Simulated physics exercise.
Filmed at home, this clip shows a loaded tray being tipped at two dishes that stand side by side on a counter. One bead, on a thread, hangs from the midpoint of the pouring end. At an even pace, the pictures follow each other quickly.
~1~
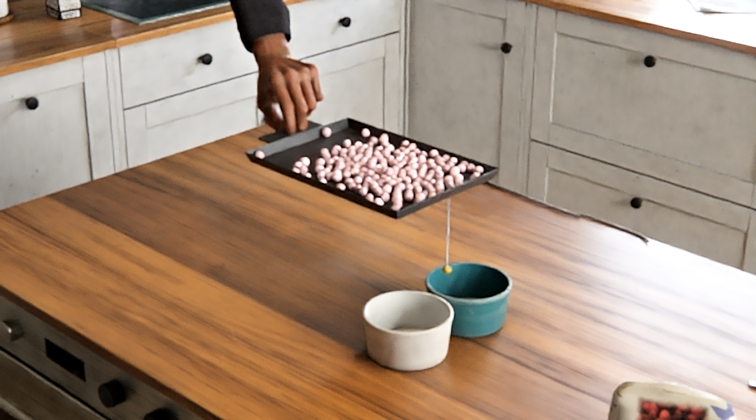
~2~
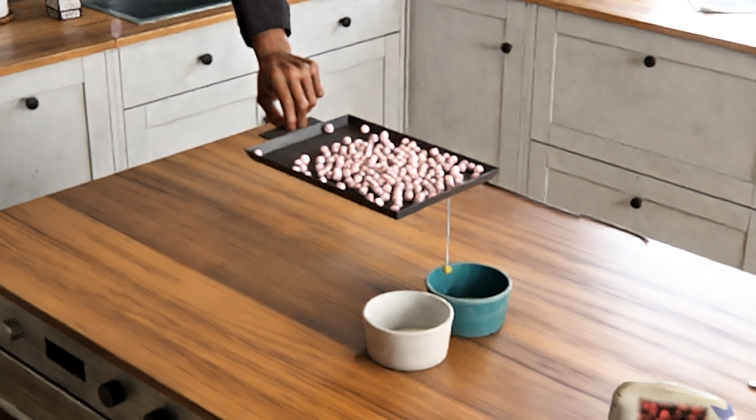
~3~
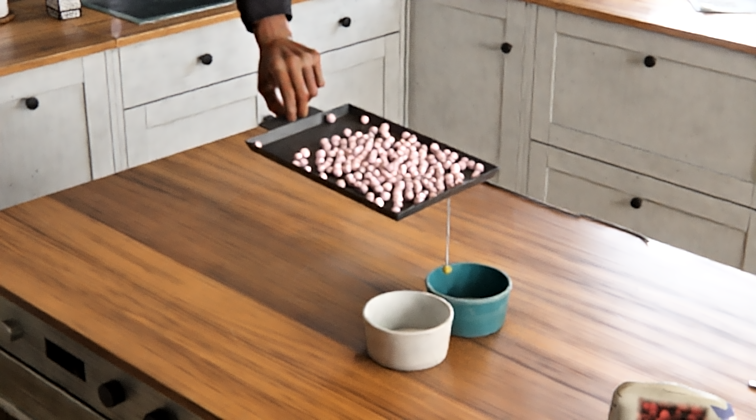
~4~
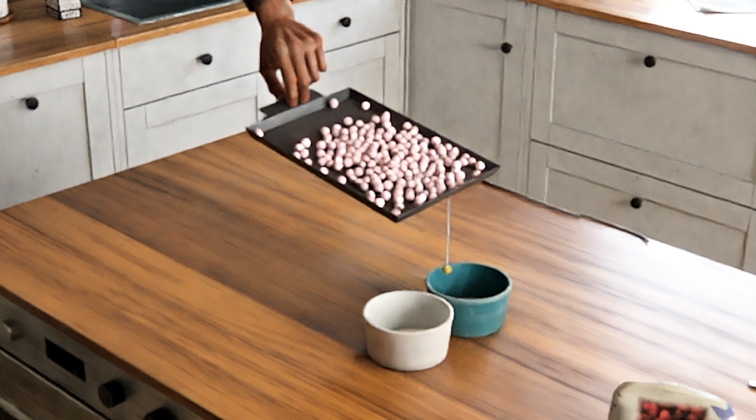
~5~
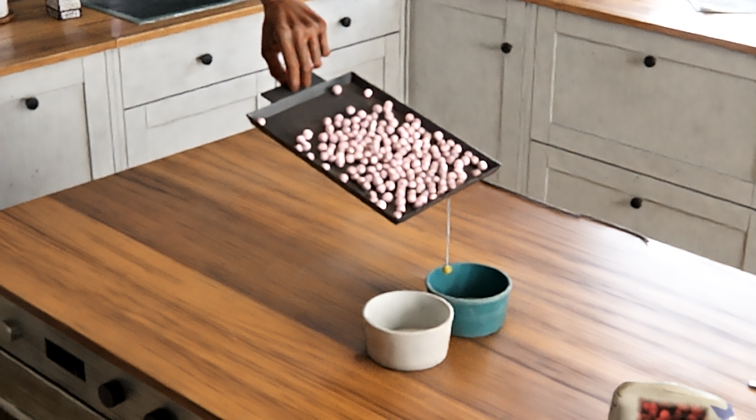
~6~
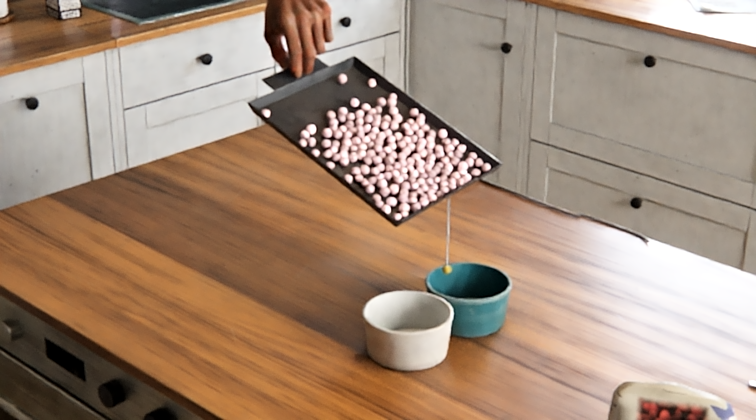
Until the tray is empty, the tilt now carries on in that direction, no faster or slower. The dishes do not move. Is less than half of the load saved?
The dishes will keep most of it.
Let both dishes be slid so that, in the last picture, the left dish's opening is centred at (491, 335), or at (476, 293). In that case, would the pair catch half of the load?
Well, not up to half at the first spot and not up to half at the second.
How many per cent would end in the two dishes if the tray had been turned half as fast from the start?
It would come out near 80 per cent.
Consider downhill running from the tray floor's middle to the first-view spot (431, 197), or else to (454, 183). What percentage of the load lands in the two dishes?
50 % and 30 %.
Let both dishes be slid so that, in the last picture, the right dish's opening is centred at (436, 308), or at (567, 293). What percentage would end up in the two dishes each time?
Roughly 70% the first time and 0% the second time.
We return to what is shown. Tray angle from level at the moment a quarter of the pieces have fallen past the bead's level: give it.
I'd say it is tilted about 60°.
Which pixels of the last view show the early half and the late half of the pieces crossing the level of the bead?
The first part passes (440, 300); everything after passes (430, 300).
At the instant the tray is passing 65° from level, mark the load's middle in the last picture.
About (433, 240).
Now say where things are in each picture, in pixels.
In the first picture, corners of the pouring end at (397, 209) and (493, 168), level; middle of the load at (385, 171), sugar pearls; left dish at (440, 342); right dish at (500, 310); bead on its thread at (447, 270).
In the second picture, corners of the pouring end at (397, 210) and (493, 168), level; middle of the load at (385, 170).
In the third picture, corners of the pouring end at (397, 211) and (494, 167), tipped barely, lowest at the left corner; middle of the load at (385, 166).
In the fourth picture, corners of the pouring end at (398, 214) and (494, 166), tipped a little, lowest at the left corner; middle of the load at (386, 160).
In the fifth picture, corners of the pouring end at (398, 216) and (495, 164), tipped clearly, lowest at the left corner; middle of the load at (388, 156), a small part on the move.
In the sixth picture, corners of the pouring end at (398, 218) and (496, 163), tipped clearly, lowest at the left corner; middle of the load at (392, 156), nearly all on the move; left dish at (440, 342); right dish at (500, 310).
Soon, tray tipped steeply; about a third on the tray; about a quarter in the left dish; a small part in the right dish; a small part outside both; about a quarter in the air.
A while on, tray tipped past a quarter turn; about two thirds in the left dish; a small part in the right dish; about a quarter outside both; a stray few in the air.
Towards the end, tray tipped past a quarter turn; about two thirds in the left dish; a small part in the right dish; about a quarter outside both.
Finally, tray tipped past a quarter turn; about two thirds in the left dish; a small part in the right dish; about a quarter outside both.
